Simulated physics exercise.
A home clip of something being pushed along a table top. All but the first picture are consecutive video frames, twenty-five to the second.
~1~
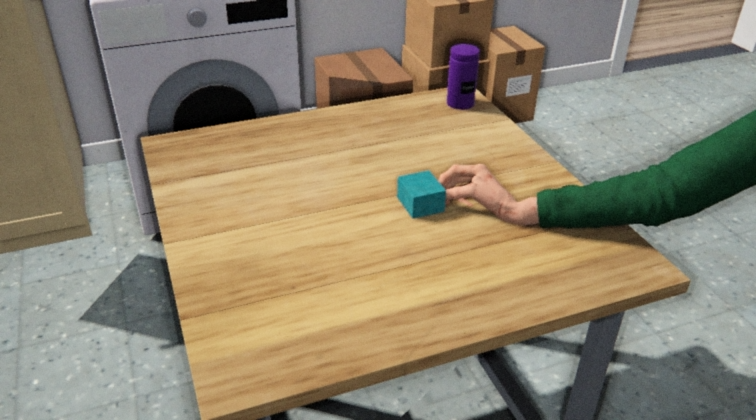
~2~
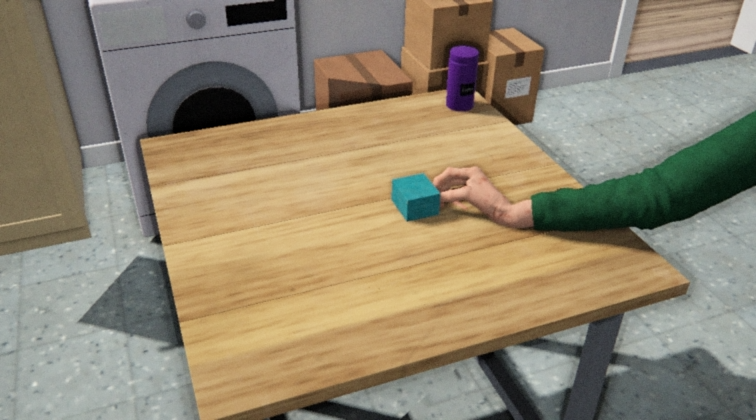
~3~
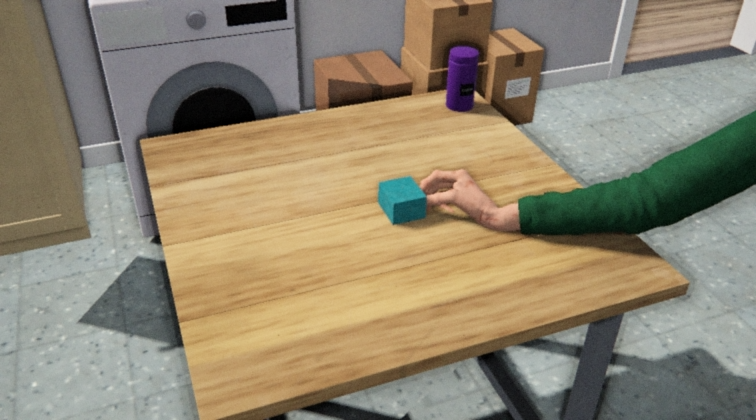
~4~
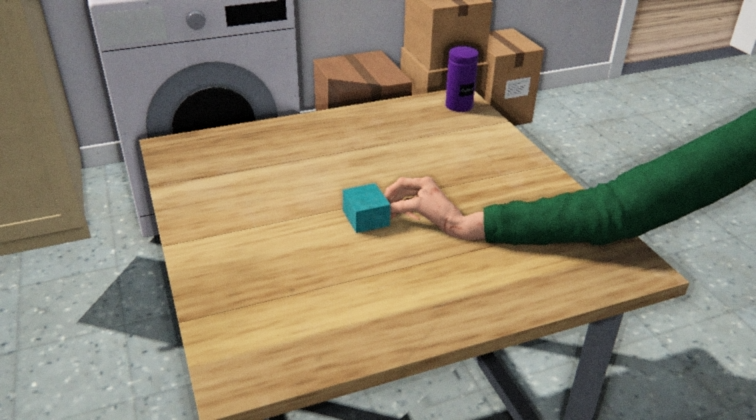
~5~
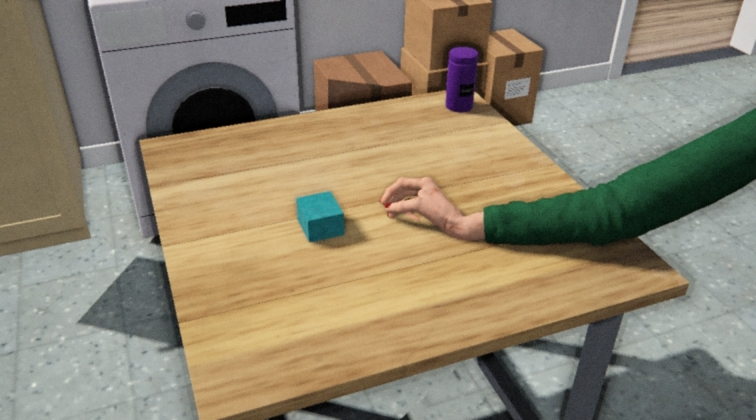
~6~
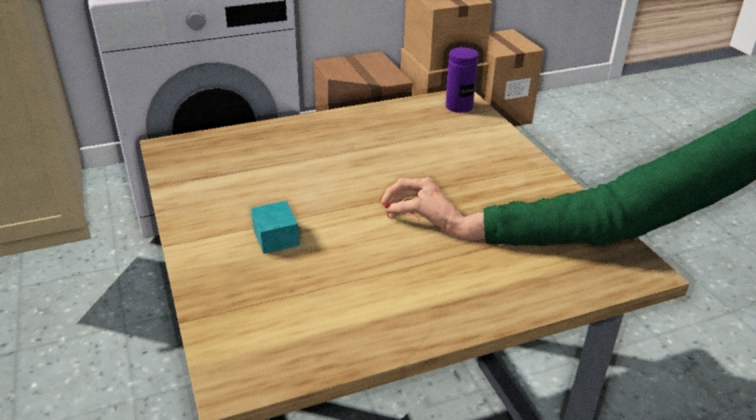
A hand in a green sleeve pushes a turquoise block left, and it slides away alone.
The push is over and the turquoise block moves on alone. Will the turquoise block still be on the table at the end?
The turquoise block falls off the table.
Then, 0.20 s after the last picture, turquoise block now off the table.
Then, 0.40 s after the last picture, things are still on the move.
By the end, off the table, turquoise block.
